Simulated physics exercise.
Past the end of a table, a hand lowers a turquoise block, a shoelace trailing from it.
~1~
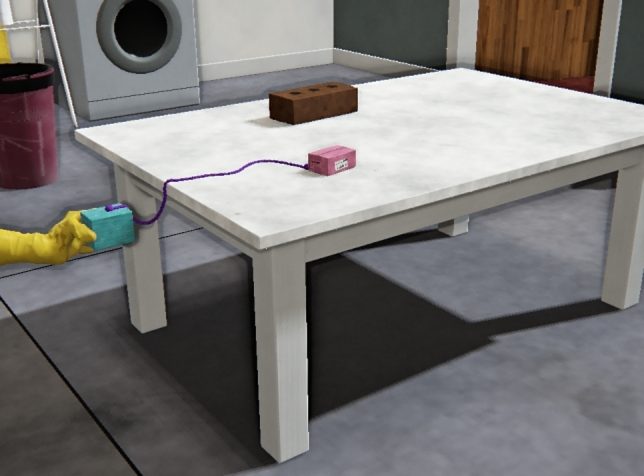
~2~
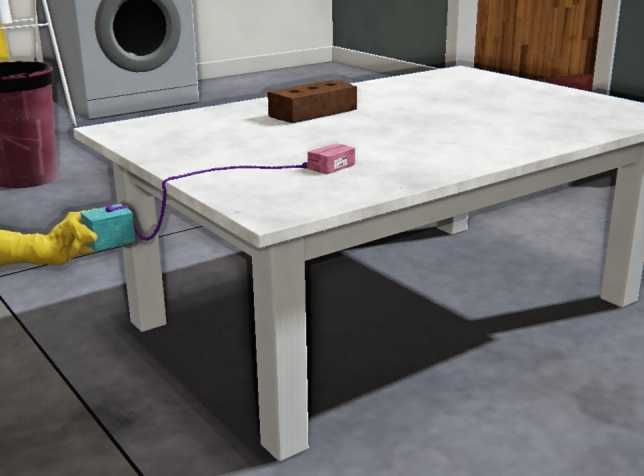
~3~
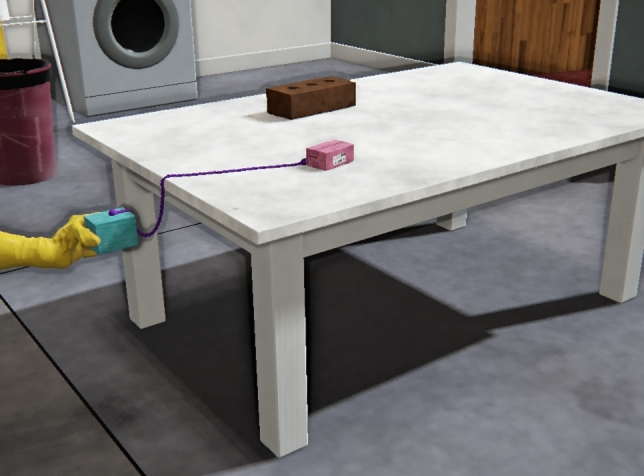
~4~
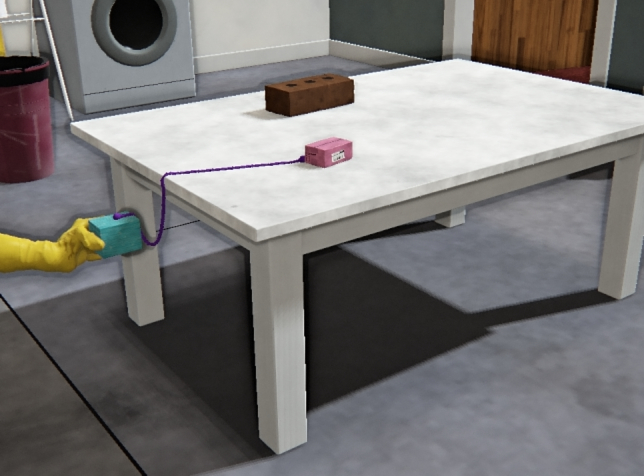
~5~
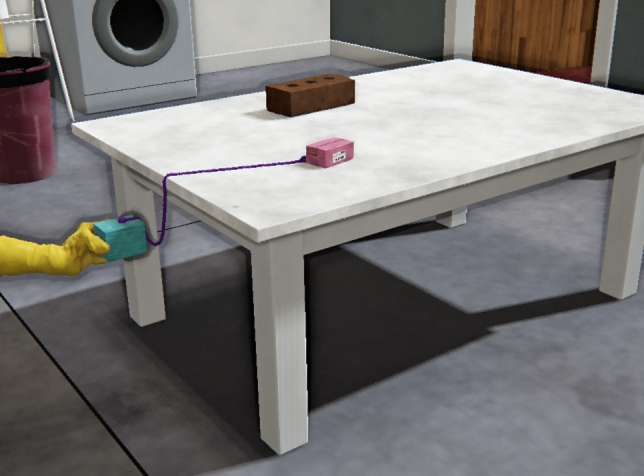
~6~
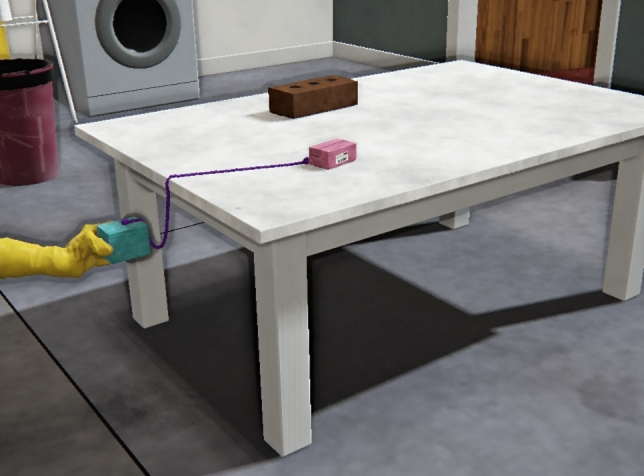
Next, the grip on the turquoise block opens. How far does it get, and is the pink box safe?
By the end the turquoise block has gone all the way down, and the pink box has been taken down too.
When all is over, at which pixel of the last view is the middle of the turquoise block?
When everything settles, look roughly at (130, 398).
Then, 0.30 s past the final frame, block in the air near (143, 363); brick still; box tugged along near (255, 162).
Then, 0.60 s past the final frame, block on the floor near (130, 397); brick still; box over the edge.
Then, 0.90 s past the final frame, block on the floor near (130, 398); brick still; box down on the floor.
When it is over, block on the floor near (130, 398); brick still; box down on the floor. The turquoise block reaches the floor and the pink box gets pulled over the edge.
